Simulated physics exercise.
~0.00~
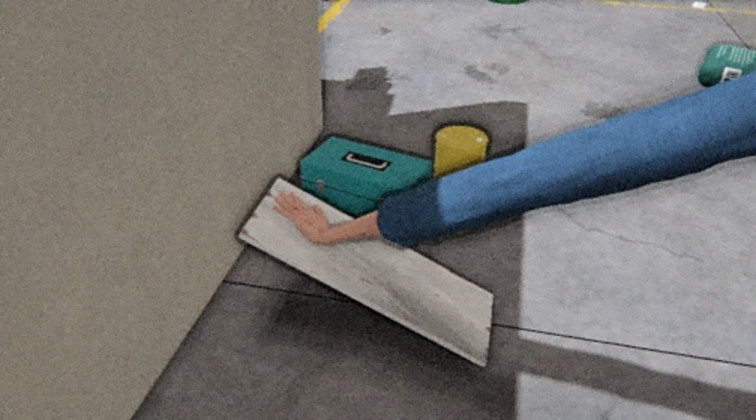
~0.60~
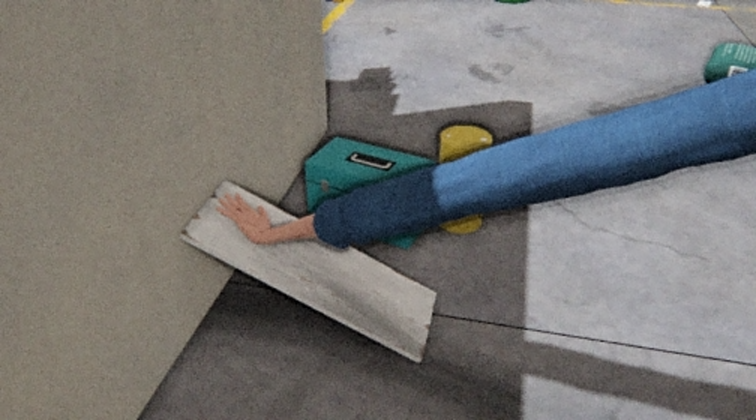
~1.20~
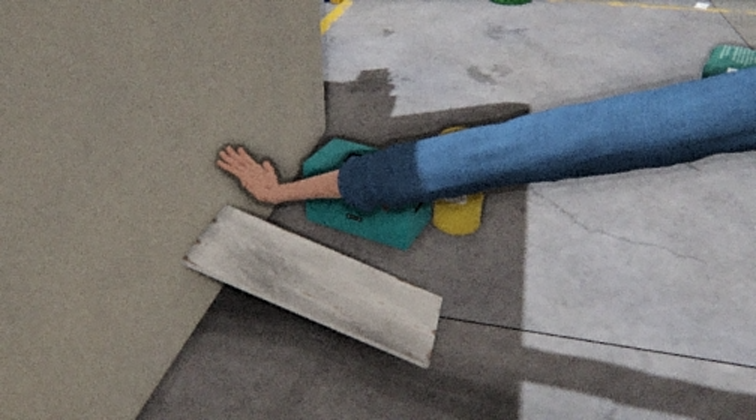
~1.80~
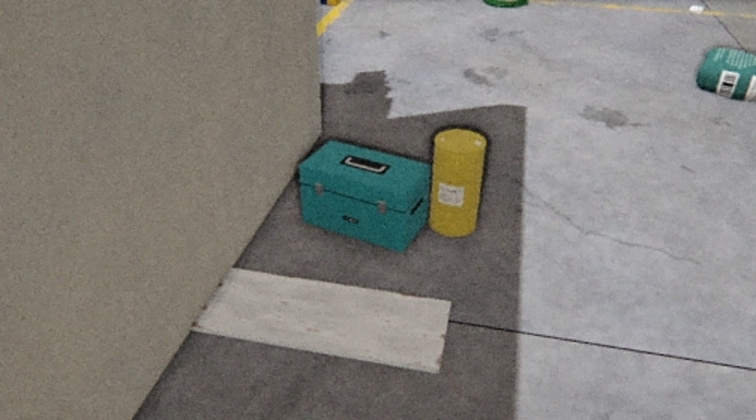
A hand leaning a white board against a wall, then letting go, the board sliding down to lie flat on the floor.
